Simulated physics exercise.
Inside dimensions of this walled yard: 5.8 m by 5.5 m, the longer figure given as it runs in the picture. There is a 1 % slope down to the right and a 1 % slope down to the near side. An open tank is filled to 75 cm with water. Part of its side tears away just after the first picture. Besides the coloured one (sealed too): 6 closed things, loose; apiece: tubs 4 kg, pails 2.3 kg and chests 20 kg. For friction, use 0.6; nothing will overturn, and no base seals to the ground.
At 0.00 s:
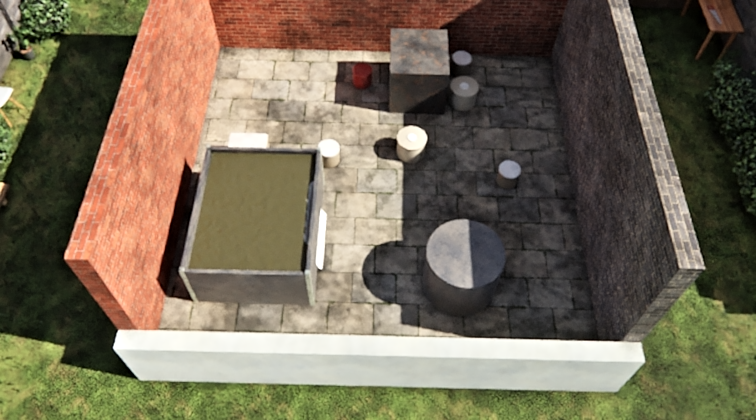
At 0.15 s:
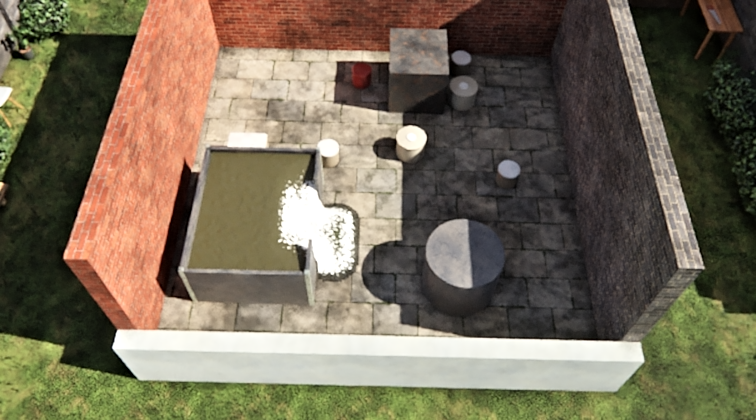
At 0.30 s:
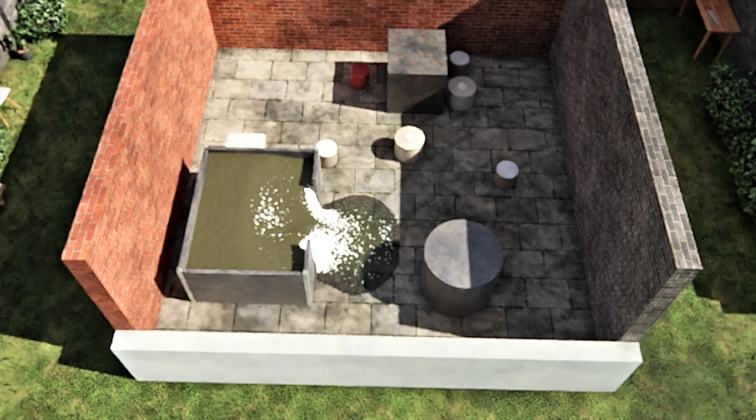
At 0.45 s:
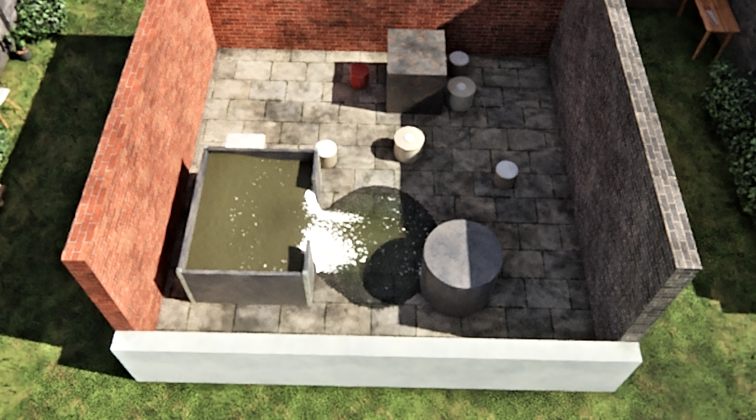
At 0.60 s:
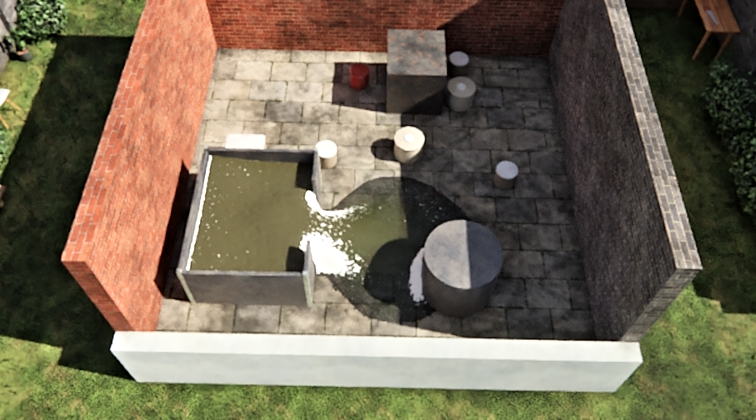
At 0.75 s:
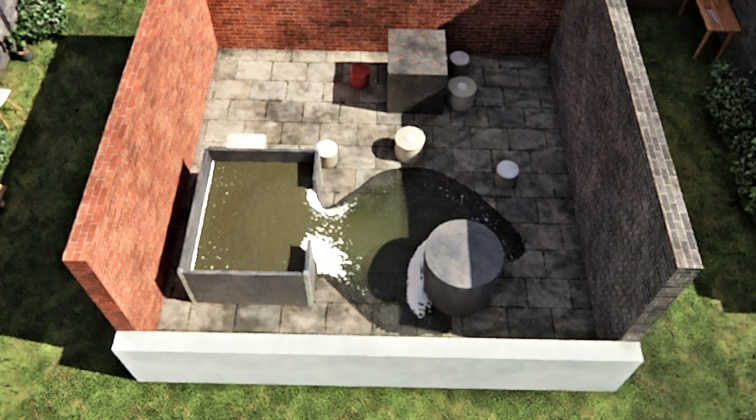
Murky water pours through the open tank's right side and spreads around a large grey cylinder.
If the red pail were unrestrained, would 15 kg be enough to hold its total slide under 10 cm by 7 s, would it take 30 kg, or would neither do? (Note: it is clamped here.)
15 kg is enough.
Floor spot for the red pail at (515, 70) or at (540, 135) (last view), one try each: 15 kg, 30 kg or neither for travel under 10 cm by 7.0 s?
Heavy one only, then no option.
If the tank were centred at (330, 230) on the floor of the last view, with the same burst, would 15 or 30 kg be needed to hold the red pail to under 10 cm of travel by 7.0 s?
Then the lighter mass suffices.
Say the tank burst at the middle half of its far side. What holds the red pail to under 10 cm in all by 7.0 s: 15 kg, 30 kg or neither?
In that case just the heavier mass works.
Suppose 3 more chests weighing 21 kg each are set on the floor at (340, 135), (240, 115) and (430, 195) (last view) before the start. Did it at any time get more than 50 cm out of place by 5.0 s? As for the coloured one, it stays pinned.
Each in turn: Not that far, not that far, further than that.
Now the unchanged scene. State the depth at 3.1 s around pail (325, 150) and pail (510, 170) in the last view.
Some 0 cm at the first, some 23 cm at the second.
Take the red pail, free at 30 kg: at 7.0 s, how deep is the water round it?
About 2 cm.
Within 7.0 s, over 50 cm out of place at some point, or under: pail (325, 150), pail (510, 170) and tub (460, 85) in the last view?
Below the mark, beyond the mark, beyond the mark.
After 1.4 s the red pail would be 0 cm from its start with 15 kg and 0 cm from its start with 30 kg; 0 cm of water round it then.
After 3.1 s the red pail would be 0 cm from its start with 15 kg and 0 cm from its start with 30 kg; 0 cm of water round it then.
After 4.9 s the red pail would be 0 cm from its start with 15 kg and 0 cm from its start with 30 kg; 1 cm of water round it then.
After 7.0 s the red pail would be 0 cm from its start with 15 kg and 0 cm from its start with 30 kg; 2 cm of water round it then.
